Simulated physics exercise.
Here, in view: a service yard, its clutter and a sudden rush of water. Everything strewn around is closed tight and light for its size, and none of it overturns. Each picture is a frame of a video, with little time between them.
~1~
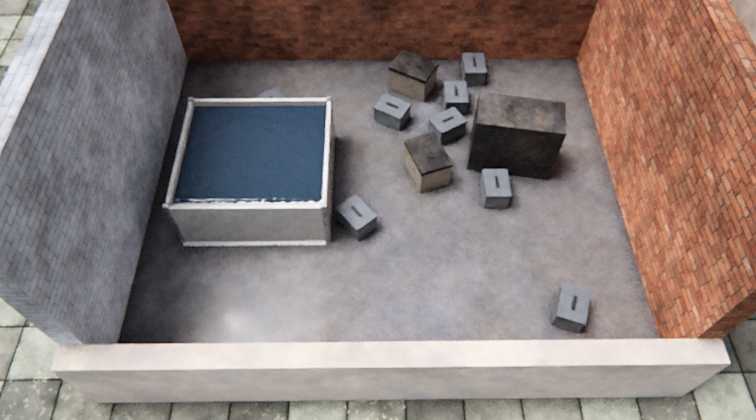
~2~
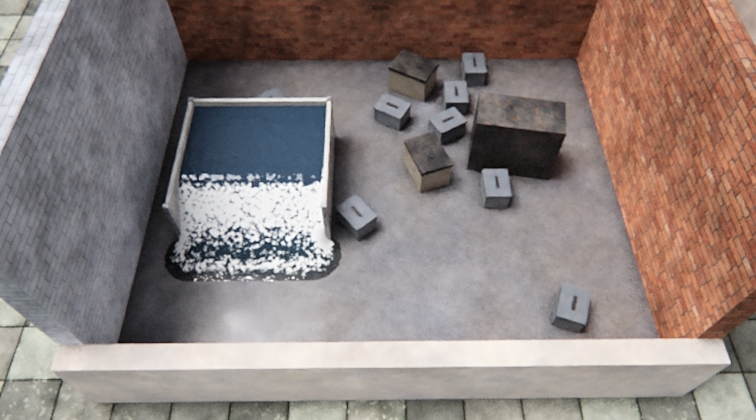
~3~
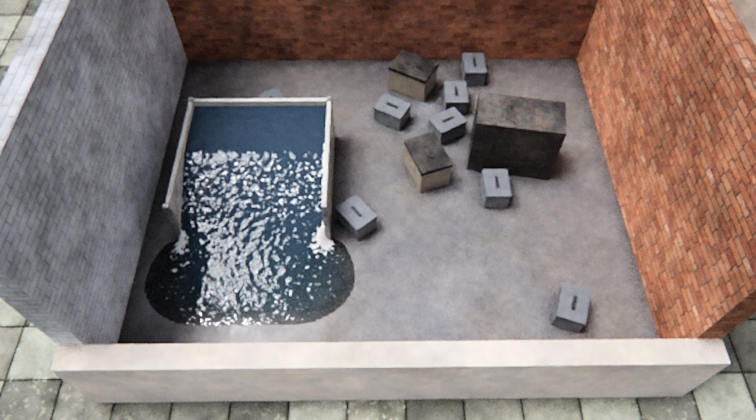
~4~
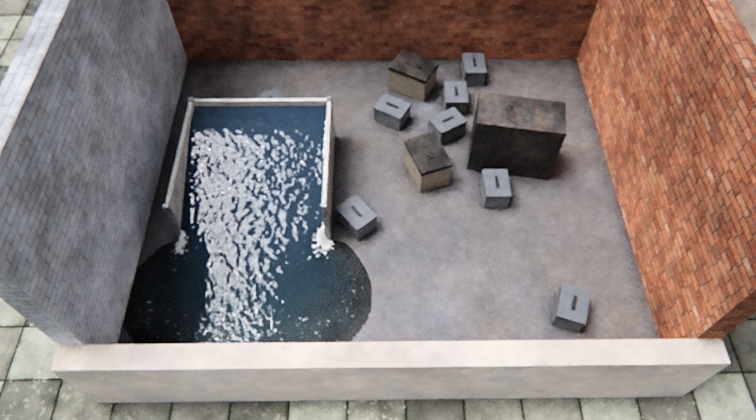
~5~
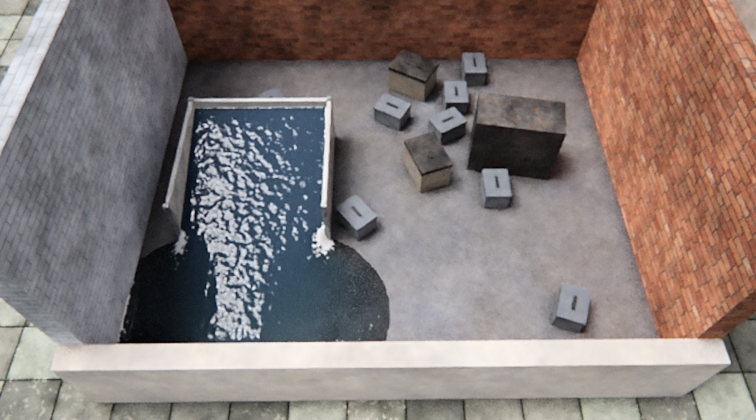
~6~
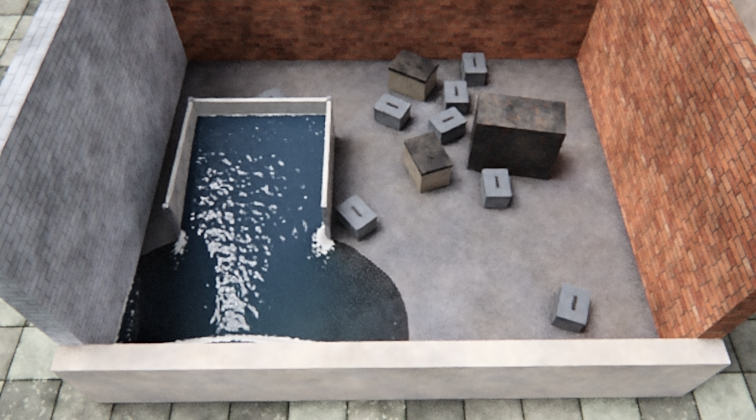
We see a walled yard with scattered gray boxes and darker blocks as water rushes from the open front of a pale tank at left, foams toward the near wall, and spreads rightward across the floor; the boxes stay still.
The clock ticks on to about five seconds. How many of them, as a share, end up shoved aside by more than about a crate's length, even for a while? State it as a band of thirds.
Smaller than a third.
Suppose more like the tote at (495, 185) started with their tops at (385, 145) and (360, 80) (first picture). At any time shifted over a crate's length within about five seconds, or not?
In sequence: Doesn't go far, doesn't go far.
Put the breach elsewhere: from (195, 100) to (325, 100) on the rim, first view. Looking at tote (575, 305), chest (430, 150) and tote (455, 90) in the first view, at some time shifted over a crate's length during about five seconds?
Order as asked: Not sent that far; not sent that far; sent that far.
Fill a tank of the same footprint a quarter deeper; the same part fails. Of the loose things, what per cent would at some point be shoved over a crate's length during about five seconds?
20 in a hundred, or close to it.
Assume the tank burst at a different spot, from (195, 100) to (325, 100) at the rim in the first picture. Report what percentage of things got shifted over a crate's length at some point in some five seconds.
It comes to roughly 50 %.
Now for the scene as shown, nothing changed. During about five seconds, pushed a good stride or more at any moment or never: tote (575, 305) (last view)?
I'd say it travels that far.
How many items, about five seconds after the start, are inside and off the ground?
Tally at that point: 0.
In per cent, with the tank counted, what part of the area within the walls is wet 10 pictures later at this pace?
Reading: About 45 %.
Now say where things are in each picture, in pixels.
In the first picture, a tote at (497, 183), on the bottom; a tote at (475, 63), on the bottom; 0 of 10 have shifted.
In the second picture, a tote at (497, 183) rests on the ground; a tote at (475, 63) rests on the ground; 0 of 10 have shifted.
In the third picture, a tote at (497, 183) rests on the ground; a tote at (475, 63), on the bottom; 0 of 10 have shifted.
In the fourth picture, a tote at (497, 183) rests on the ground; a tote at (475, 63), on the bottom; 0 of 10 have shifted.
In the fifth picture, a tote at (497, 183) rests on the ground; a tote at (475, 63), on the bottom; 0 of 10 have shifted.
In the sixth picture, a tote at (497, 183) rests on the ground; a tote at (475, 63), on the bottom; 0 of 10 have shifted.
A moment on, 0 of 10 are well off their spots; 0 afloat.
Next, 0 of 10 are well off their spots; 0 afloat.
Later, 1 of 10 are well off their spots; 1 afloat.
In the end, 1 of 10 are well off their spots, and 1 have been at some point; 0 afloat.
